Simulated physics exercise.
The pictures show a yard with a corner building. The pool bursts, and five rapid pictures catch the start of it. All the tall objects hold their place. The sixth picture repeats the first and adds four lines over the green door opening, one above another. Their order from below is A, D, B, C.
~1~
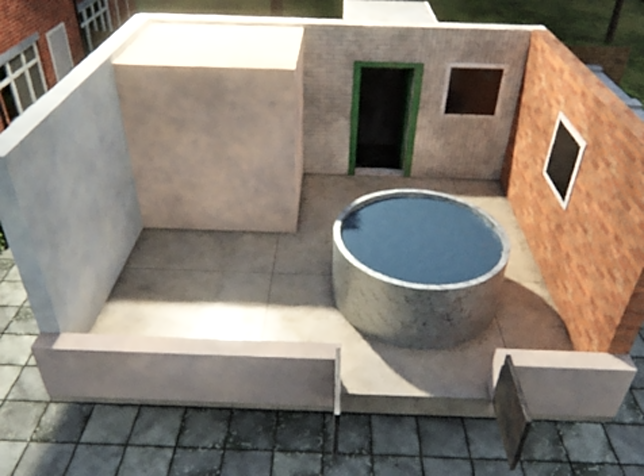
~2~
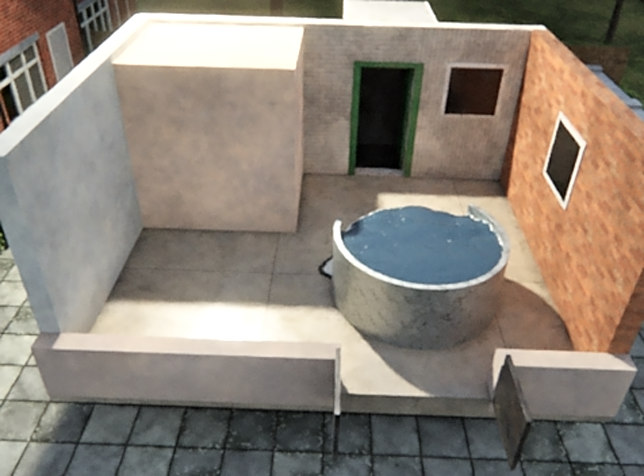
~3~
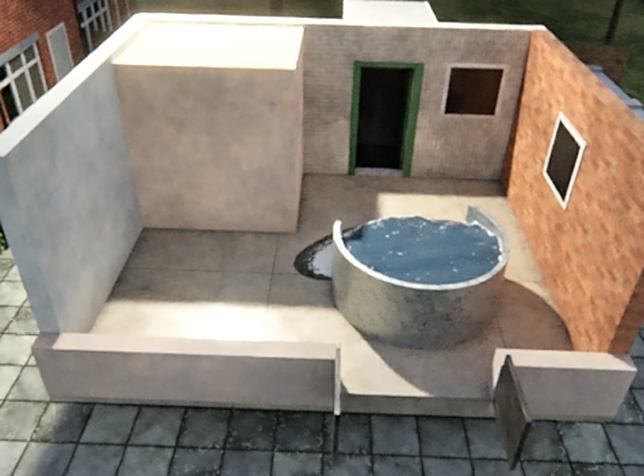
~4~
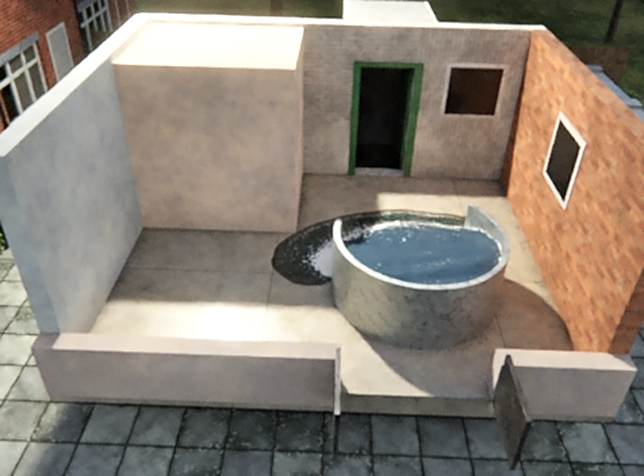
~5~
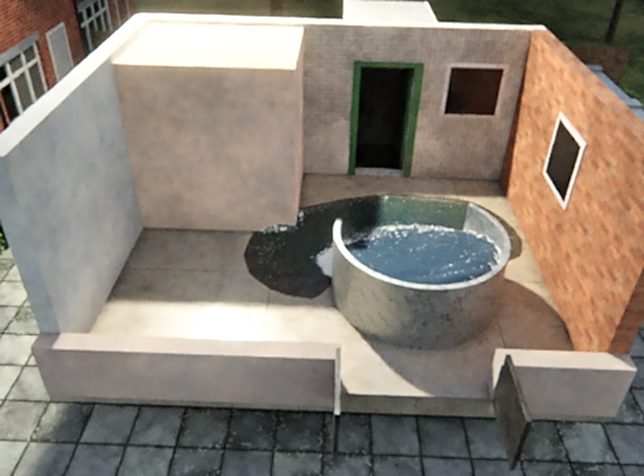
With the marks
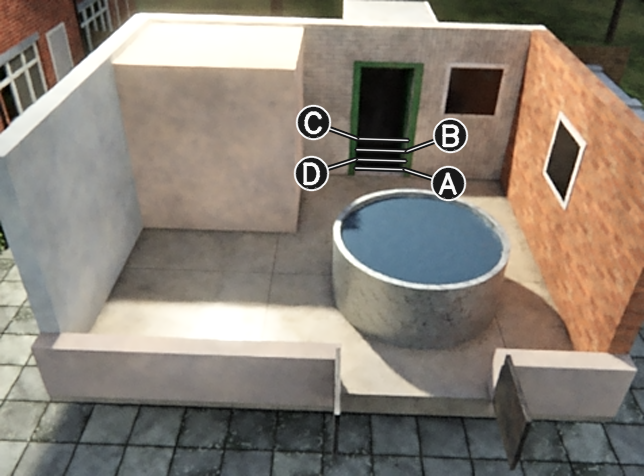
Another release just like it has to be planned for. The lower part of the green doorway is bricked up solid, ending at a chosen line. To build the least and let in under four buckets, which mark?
That is height B.
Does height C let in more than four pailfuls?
No, that is safe.
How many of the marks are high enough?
Two.
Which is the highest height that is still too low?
Here it is height D.
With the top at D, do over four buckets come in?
Yes, that goes wrong.
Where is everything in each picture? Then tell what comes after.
Water in the pool at rest, its middle at (420, 238); foot of the green doorway at (379, 175); open gate at (419, 343), in the first frame.
Front seen at (326, 271), 3 % of the ground wet, in the second frame.
Front seen at (301, 265), 9 % of the ground wet, in the third frame.
Front seen at (280, 265), 17 % of the ground wet, in the fourth frame.
Front seen at (252, 261), 30 % of the ground wet, in the fifth frame.
On the marked copy, A at (379, 168); B at (381, 150); C at (382, 139); D at (380, 160); from the bottom up A, D, B, C.
If A is chosen, dozens of bucketfuls pour in.
If B is chosen, a splash gets over, under a bucket.
If C is chosen, nothing gets over.
If D is chosen, about 11 bucketfuls get in.
